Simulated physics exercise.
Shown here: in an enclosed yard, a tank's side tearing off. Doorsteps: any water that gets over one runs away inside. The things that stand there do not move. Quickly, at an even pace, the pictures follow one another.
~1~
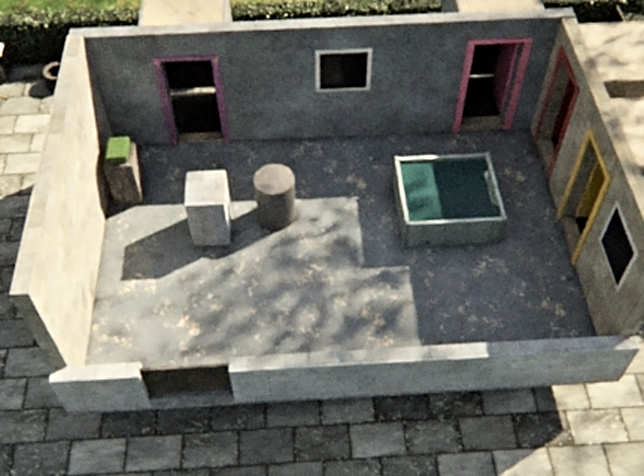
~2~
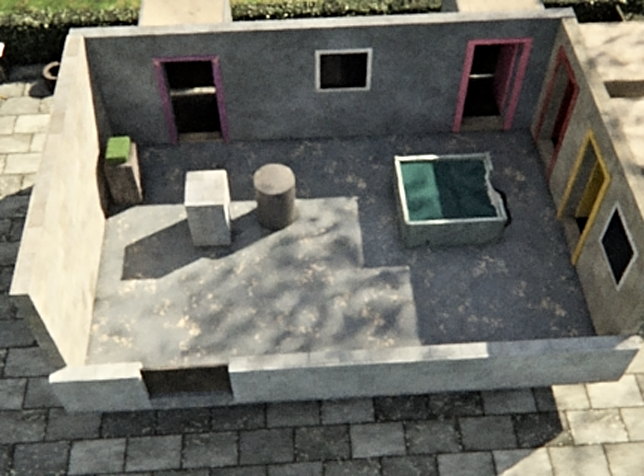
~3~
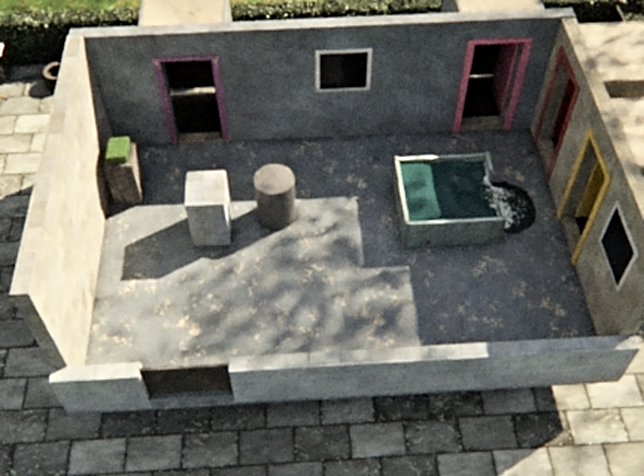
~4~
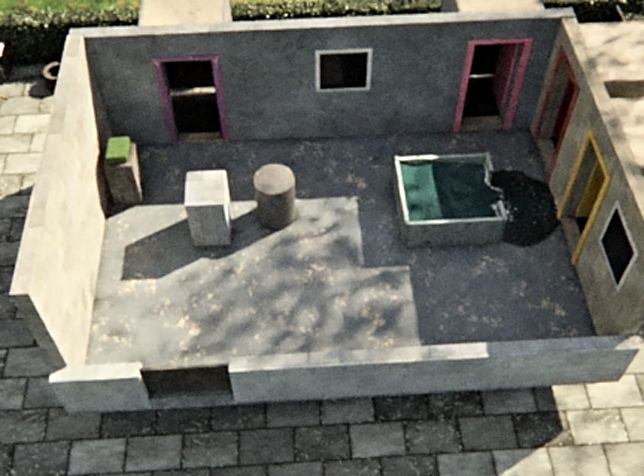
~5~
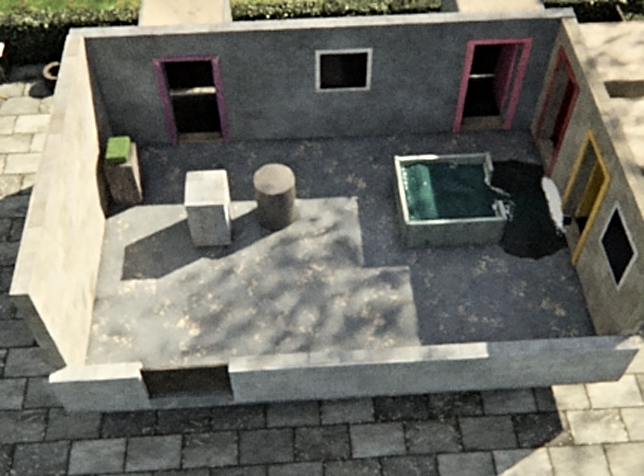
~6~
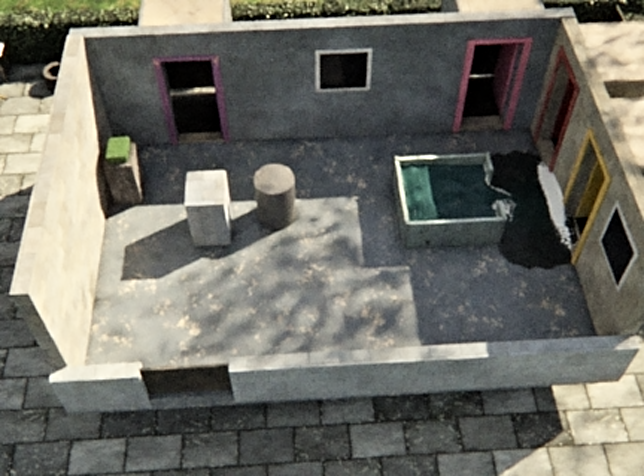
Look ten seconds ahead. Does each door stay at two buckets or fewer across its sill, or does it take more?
As I see it, the yellow door swallows too much water, the red door swallows an okay amount of water, the pink door swallows an okay amount of water, the purple door swallows an okay amount of water.
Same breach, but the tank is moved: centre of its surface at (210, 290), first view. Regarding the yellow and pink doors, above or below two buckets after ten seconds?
Checking each door, the yellow door remains below and the pink door remains below.
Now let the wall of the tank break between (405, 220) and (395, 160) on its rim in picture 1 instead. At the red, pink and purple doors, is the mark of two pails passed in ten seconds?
Against the threshold, red misses it, pink misses it, purple beats it.
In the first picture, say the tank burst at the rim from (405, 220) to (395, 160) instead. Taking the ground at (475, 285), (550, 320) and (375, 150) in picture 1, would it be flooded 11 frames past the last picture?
The first point is spared, the second spared, the third spared.
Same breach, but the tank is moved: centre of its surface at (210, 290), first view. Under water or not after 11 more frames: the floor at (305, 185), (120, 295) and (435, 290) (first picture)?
Points in order: Not reached; not reached; inundated.
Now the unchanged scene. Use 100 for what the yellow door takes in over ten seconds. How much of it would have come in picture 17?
Roughly 65 per cent.
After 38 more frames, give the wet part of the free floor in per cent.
Close to 60 in a hundred, I think.
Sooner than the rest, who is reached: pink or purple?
The pink one is the one.
A moment on, water covers 10 % of the floor; the yellow door over two buckets in, the red door wet at the sill, nothing in, the pink door not reached, the purple door not reached.
Next, water covers 15 % of the floor; the yellow door over two buckets in, the red door wet at the sill, nothing in, the pink door under two buckets in, the purple door not reached.
Then, water covers 30 % of the floor; the yellow door over two buckets in, the red door wet at the sill, nothing in, the pink door under two buckets in, the purple door not reached.
Later, water covers 60 % of the floor; the yellow door far over two buckets in, the red door wet at the sill, nothing in, the pink door under two buckets in, the purple door wet at the sill, nothing in.
In the end, water covers 95 % of the floor; the yellow door far over two buckets in, the red door wet at the sill, nothing in, the pink door under two buckets in, the purple door wet at the sill, nothing in.
